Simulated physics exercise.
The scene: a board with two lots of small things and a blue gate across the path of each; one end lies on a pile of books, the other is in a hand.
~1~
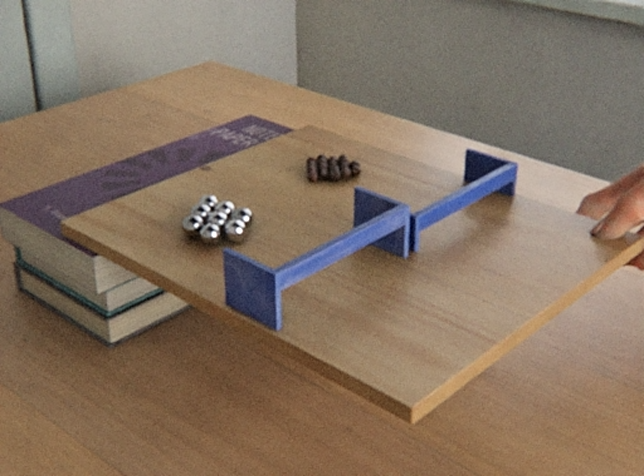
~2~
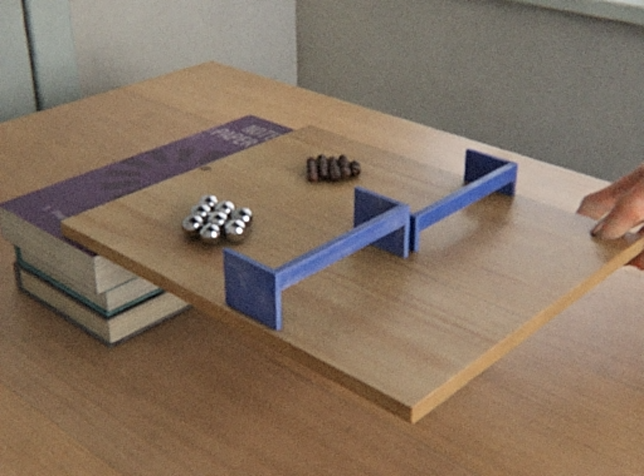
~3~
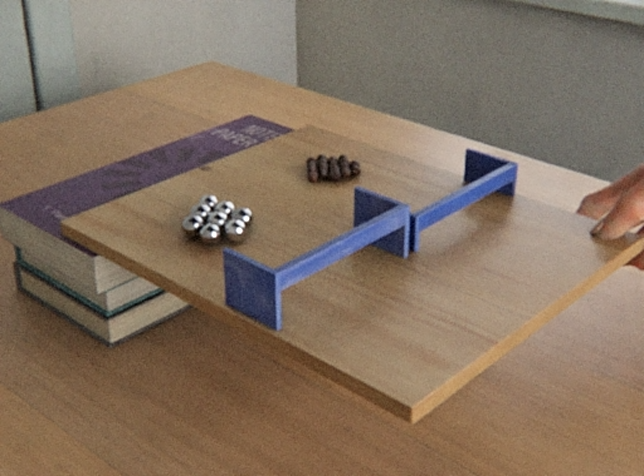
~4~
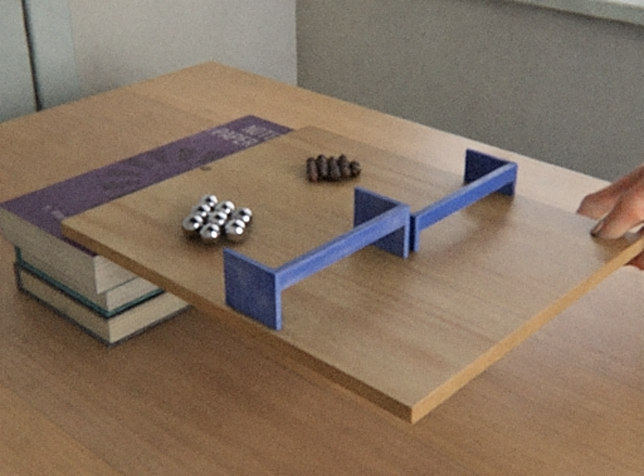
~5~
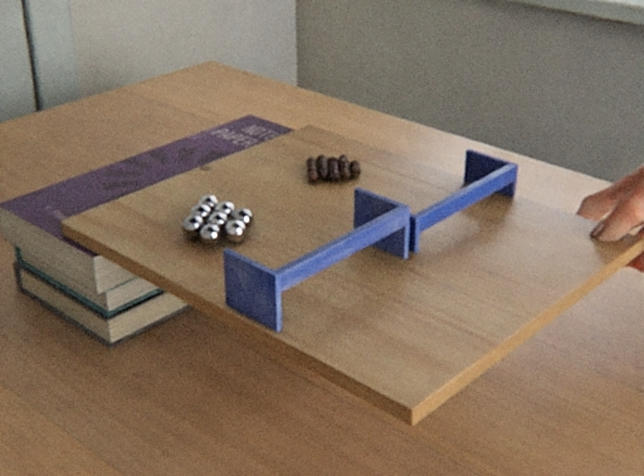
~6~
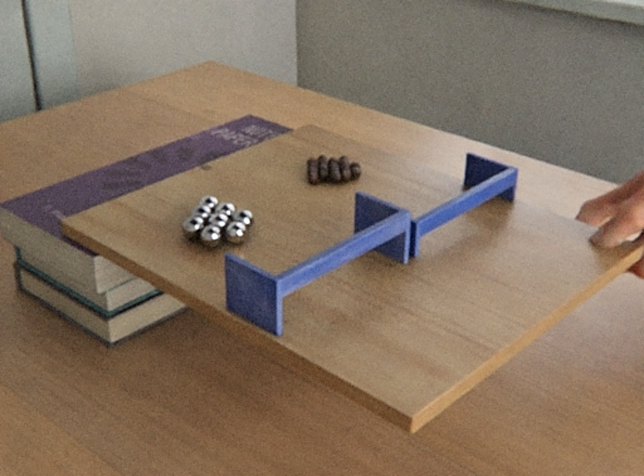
A hand held the right end of a wooden board propped on books, barely lowering it, while the shiny steel balls and small dark brown pieces stayed still behind two blue gates.
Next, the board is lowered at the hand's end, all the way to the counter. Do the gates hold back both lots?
In the end the nearer portion rolls on past the gate, and the farther portion rolls on past the gate.
Then, 0.41 s past the last view, board sloping at 8°; nearer portion on its way down; farther portion on its way down.
Then, 0.84 s past the last view, board sloping at 15°; nearer portion all past its gate; farther portion all past its gate.
Then, 1.36 s past the last view, board resting at 17°; nearer portion all past its gate; farther portion all past its gate.
Finally, board resting at 17°; nearer portion all past its gate; farther portion all past its gate.
